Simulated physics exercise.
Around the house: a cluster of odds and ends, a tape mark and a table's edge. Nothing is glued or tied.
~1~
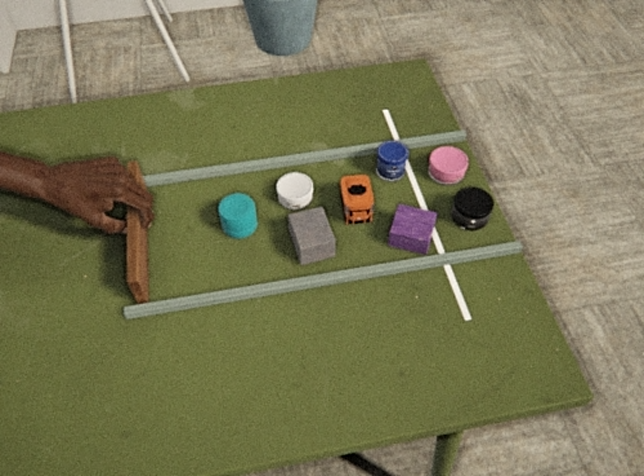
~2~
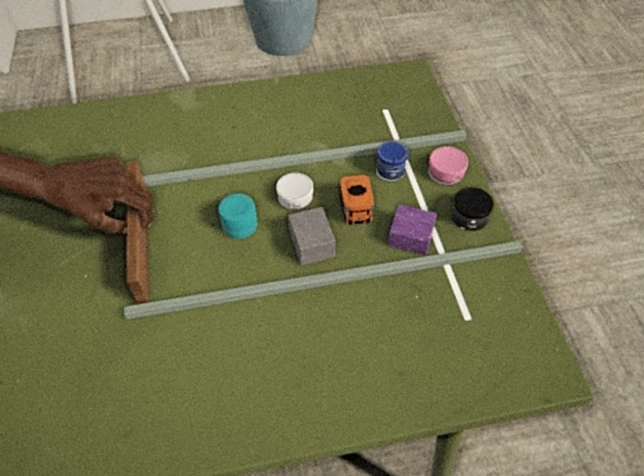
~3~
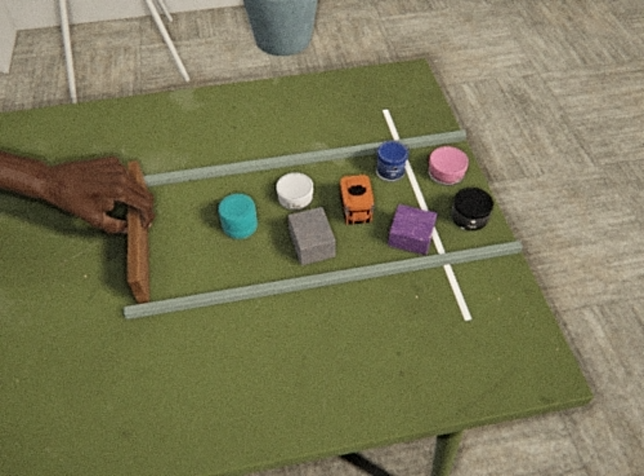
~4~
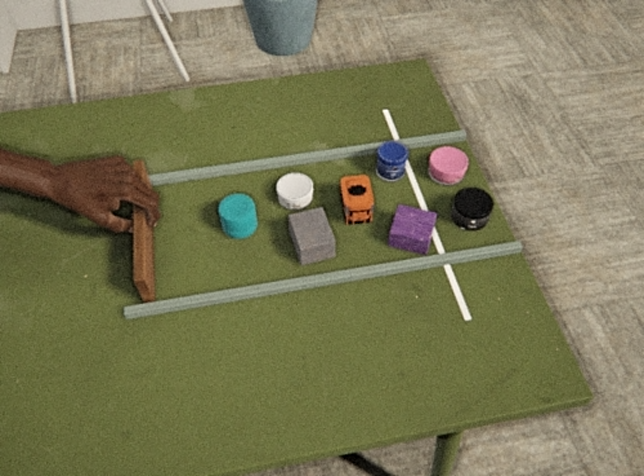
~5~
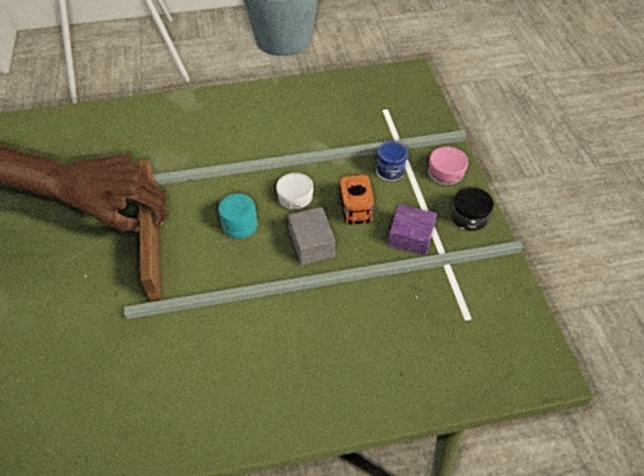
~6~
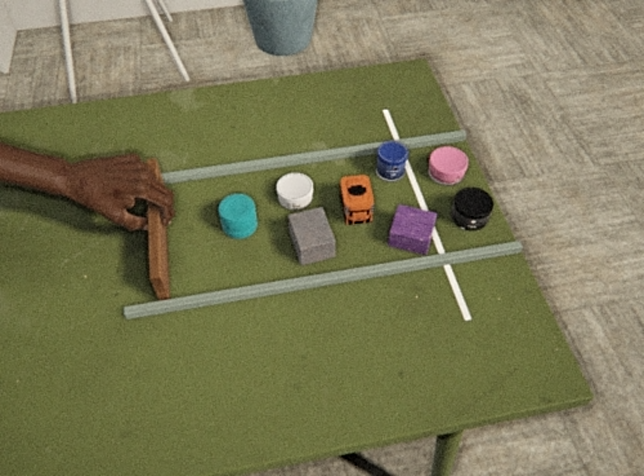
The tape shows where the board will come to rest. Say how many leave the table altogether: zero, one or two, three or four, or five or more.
The number that fall off is one or two.
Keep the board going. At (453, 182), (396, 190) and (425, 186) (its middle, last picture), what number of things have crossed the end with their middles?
Place by place, 5, 0 and 2.
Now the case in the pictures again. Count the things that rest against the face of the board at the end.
3 of them.
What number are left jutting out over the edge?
Overhanging: 1.
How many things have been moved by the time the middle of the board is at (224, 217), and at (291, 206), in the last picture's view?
1 and 3.
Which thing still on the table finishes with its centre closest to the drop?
The pink tin.
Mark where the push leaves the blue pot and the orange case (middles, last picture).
The blue pot at (448, 145), the orange case at (467, 182).
Soon after, none off yet; black tub at rest near (472, 209); pink tin at rest near (448, 166); blue pot at rest near (392, 161).
At rest, the number that fall off is one or two; fallen, black tub.
